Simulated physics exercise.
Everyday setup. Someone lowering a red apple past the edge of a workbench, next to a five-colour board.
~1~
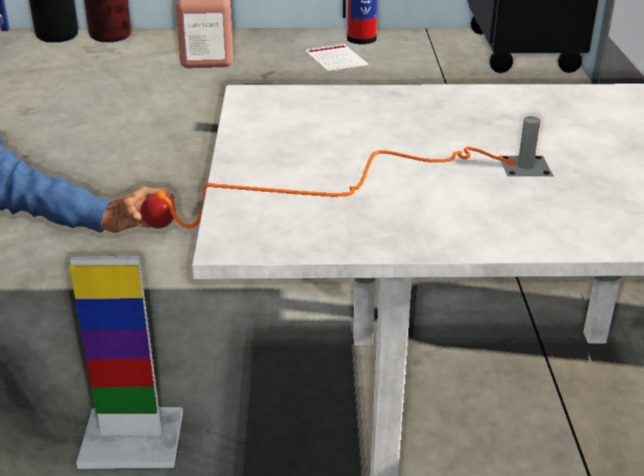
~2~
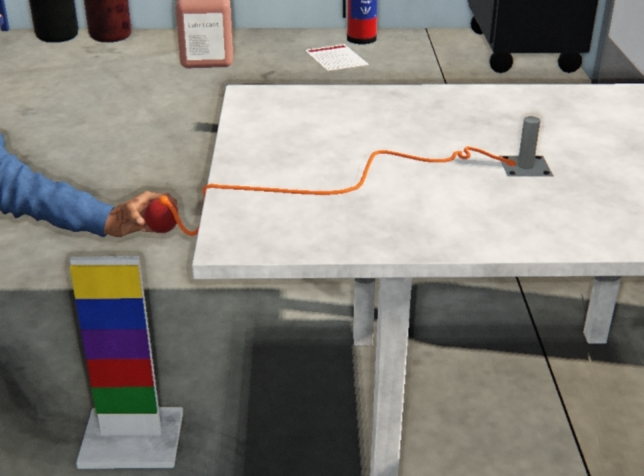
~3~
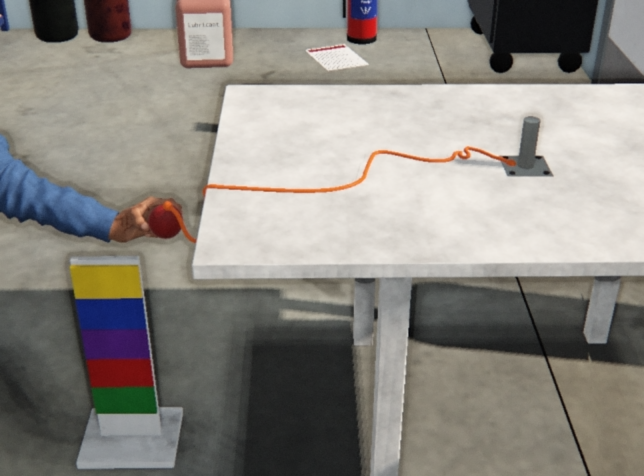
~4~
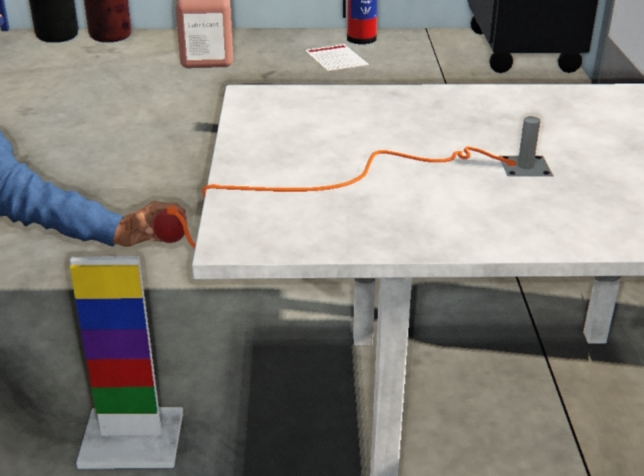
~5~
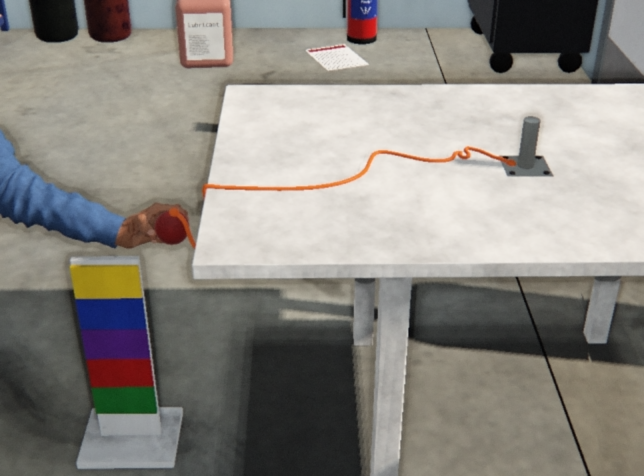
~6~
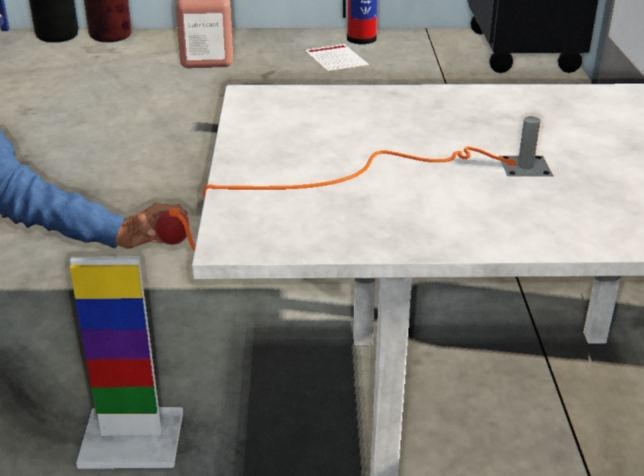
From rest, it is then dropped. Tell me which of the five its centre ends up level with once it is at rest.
Its centre ends up level with red.
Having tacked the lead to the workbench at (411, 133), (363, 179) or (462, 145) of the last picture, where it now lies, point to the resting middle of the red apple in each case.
First try around (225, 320), second around (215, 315), third around (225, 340).
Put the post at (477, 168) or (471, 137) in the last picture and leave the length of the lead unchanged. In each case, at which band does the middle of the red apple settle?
It comes out green the first time and green the second time.
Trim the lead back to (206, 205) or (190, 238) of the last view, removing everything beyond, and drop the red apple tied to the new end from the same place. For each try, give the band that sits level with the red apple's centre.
First try: Yellow; second try: Purple.
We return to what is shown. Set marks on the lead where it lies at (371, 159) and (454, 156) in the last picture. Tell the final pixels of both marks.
At (304, 159), then (406, 162).
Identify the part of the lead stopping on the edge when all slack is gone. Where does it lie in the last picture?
You'll find it somewhere around (303, 187).
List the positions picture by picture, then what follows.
In the first frame, red apple (158, 211); yellow (106, 283); blue (111, 315); purple (116, 345); red (120, 374); green (124, 402).
In the second frame, red apple (161, 216); lead through (473, 150) (422, 160) (365, 173) (292, 192) (206, 201).
In the third frame, red apple (166, 222).
In the fourth frame, red apple (170, 226); lead through (473, 150) (422, 160) (365, 173) (280, 190) (206, 213).
In the fifth frame, red apple (172, 228).
In the sixth frame, red apple (172, 228); lead through (473, 150) (422, 160) (360, 173) (270, 188) (206, 221).
Soon after, apple near (218, 346); level with purple.
After that, apple near (236, 343); level with red.
In the end, apple near (227, 353); level with red. Its middle rests at the red band.
